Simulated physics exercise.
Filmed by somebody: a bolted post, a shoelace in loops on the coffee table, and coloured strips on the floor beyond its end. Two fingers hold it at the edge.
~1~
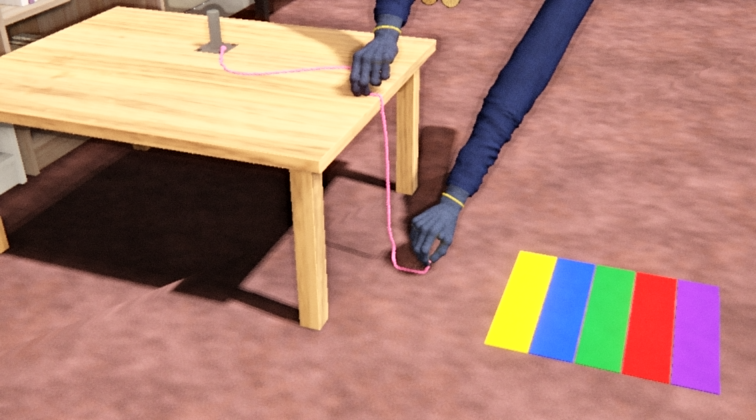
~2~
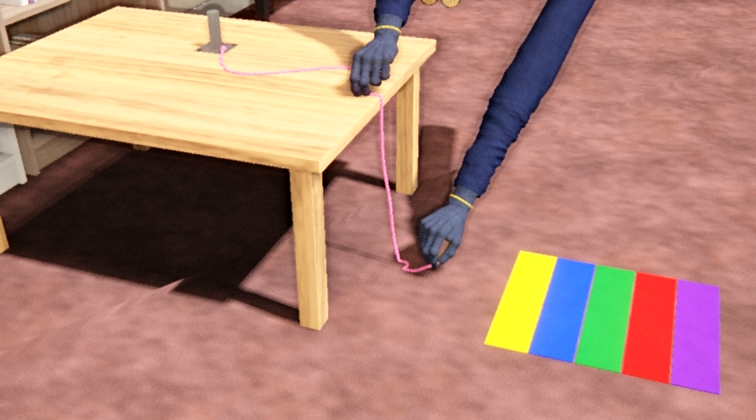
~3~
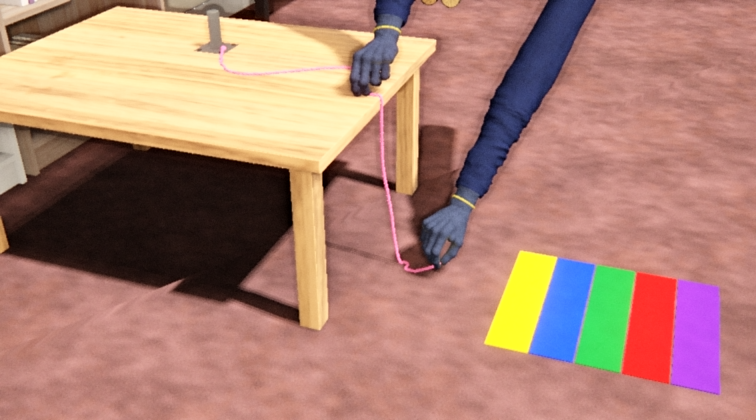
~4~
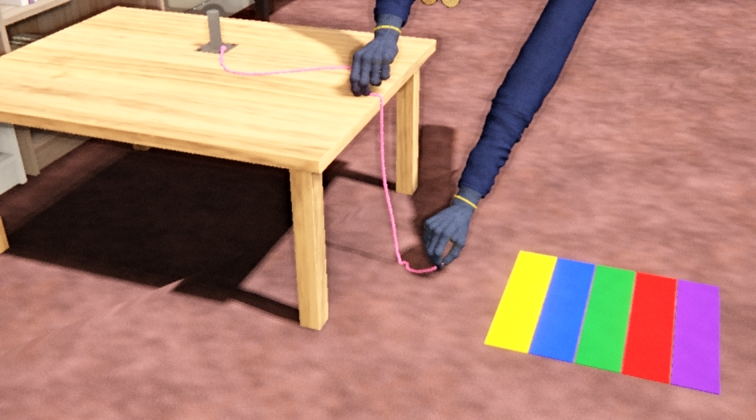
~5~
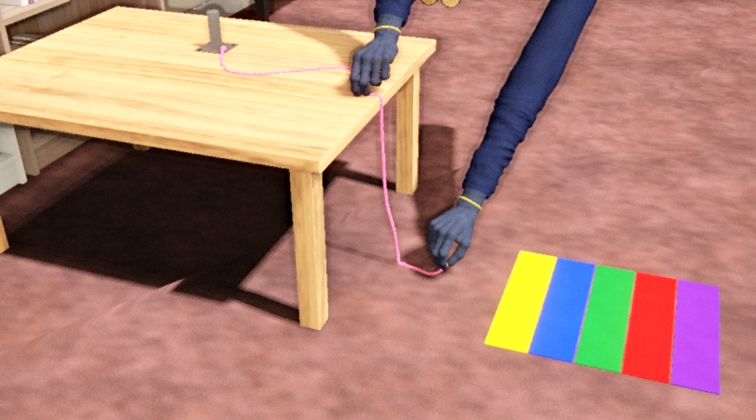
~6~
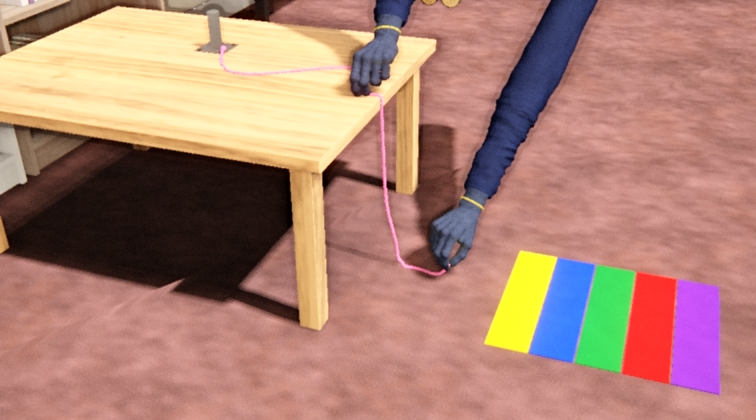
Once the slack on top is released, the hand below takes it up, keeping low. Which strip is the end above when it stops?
The red one.
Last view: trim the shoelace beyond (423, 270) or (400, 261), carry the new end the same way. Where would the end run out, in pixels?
Roughly (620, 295), then roughly (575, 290).
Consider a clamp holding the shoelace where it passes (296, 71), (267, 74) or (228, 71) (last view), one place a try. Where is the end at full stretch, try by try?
Results: (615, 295); (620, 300); (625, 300).
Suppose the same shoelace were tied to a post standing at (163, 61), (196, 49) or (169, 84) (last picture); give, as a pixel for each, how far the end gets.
About (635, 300), then (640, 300), then (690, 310).
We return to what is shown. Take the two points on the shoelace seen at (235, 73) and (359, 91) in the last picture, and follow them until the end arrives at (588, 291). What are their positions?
Roughly (281, 64) for the first and (402, 146) for the second.
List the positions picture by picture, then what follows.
The first picture shows end (430, 261); yellow (512, 329); blue (556, 338); green (601, 347); red (648, 357); purple (696, 367).
The second picture shows end (438, 263); shoelace through (222, 60) (273, 73) (353, 69) (374, 96) (385, 176) (396, 246).
The third picture shows end (440, 263).
The fourth picture shows end (442, 264); shoelace through (222, 60) (273, 73) (353, 69) (374, 96) (384, 175) (396, 247).
The fifth picture shows end (447, 265).
The sixth picture shows end (450, 265); shoelace through (222, 60) (273, 73) (353, 69) (374, 96) (384, 175) (397, 246).
Early on, end near (588, 291); over blue.
Midway, end near (636, 301); over red.
At the end of the slack, end near (664, 306); over red. It gets as far as the red strip.
